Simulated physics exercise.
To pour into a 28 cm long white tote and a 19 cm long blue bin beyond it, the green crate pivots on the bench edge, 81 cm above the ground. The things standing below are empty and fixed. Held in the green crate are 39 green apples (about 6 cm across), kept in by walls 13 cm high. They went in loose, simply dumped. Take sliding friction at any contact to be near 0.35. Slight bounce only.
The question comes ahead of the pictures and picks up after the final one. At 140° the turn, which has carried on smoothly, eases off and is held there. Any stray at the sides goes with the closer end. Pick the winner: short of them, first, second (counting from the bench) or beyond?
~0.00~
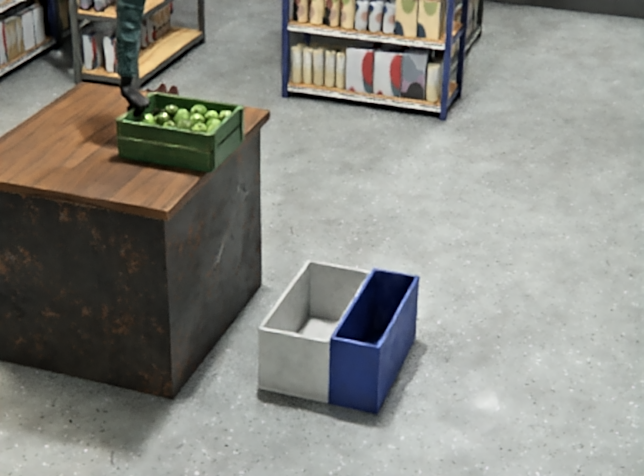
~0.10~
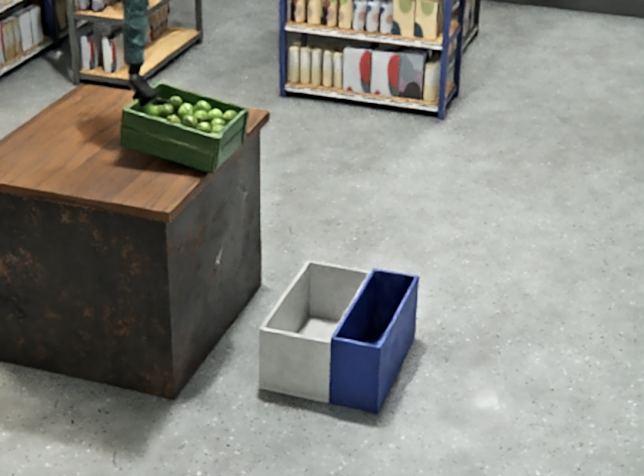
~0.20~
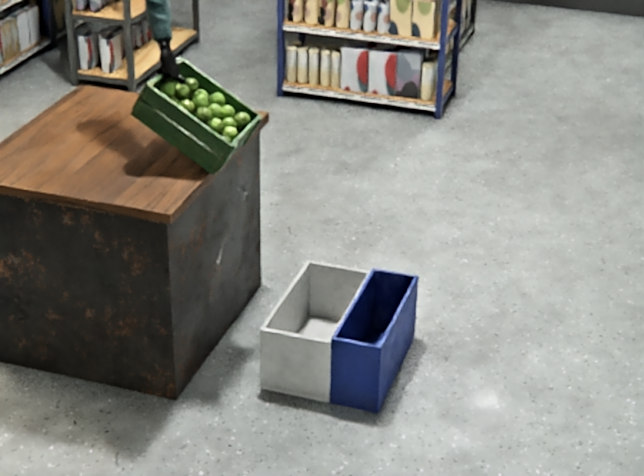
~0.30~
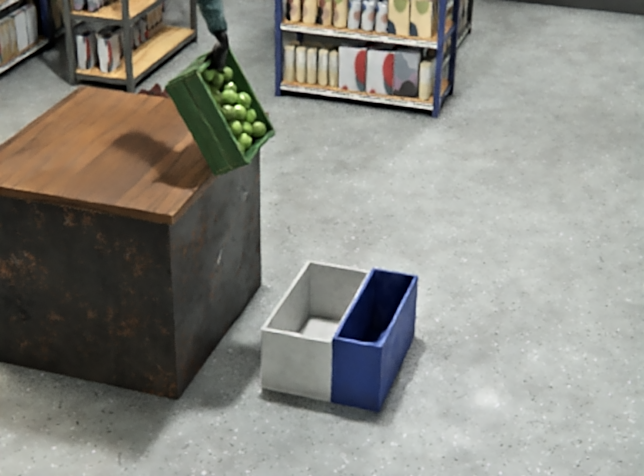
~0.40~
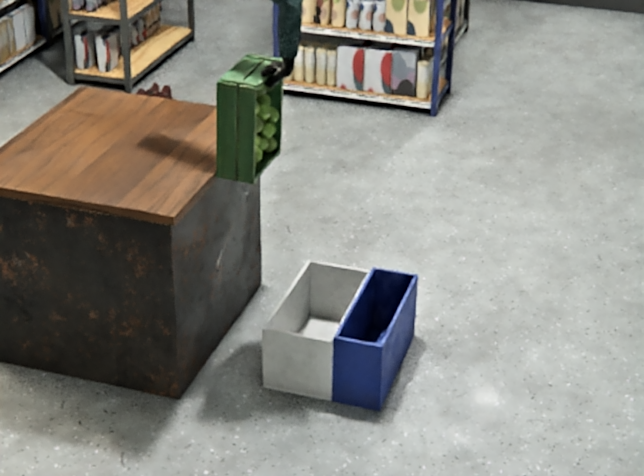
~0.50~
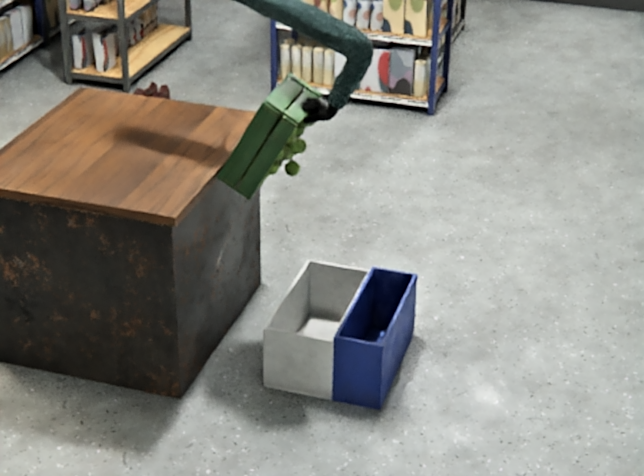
Winner: The closer one, the white tote.
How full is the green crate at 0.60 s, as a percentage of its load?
Still in there: Some 15 per cent.
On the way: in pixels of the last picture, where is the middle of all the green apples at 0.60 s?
Around (311, 187).
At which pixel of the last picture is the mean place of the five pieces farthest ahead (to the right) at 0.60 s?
I'd put them at about (341, 179).
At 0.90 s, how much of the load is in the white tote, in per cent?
By that time, roughly 50 percent.
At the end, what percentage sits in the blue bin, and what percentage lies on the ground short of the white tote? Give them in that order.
Shares, in order: About 25 percent and 5 percent.
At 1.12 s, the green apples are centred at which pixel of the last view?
I'd place it about (345, 344) in the last view.
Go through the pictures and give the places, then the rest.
In the first frame (each is followed by its nearest rim corner in this view), green crate, (208, 134); white tote, (326, 341); 0° from level; none out.
The second frame shows green crate, (215, 136); 9° from level.
The third frame shows green crate, (230, 144); 31° from level.
The fourth frame shows green crate, (246, 160); 60° from level.
The fifth frame shows green crate, (254, 180); 92° from level.
The sixth frame shows green crate, (252, 197); white tote, (330, 340); 119° from level; 3 out, the lowest apple at (292, 168).
After 0.60 s, tilt 137°; 5 still in the green crate and 34 in the air.
After 0.72 s, tilt 140°; 2 in the white tote and 37 in the air.
After 0.90 s, tilt 140°; 20 in the white tote, 10 in the blue bin, 1 on the ground beyond the blue bin and 8 in the air.
When it is over (at 1.12 s), 20 in the white tote, 10 in the blue bin, 2 on the ground short of the white tote and 7 on the ground beyond the blue bin.
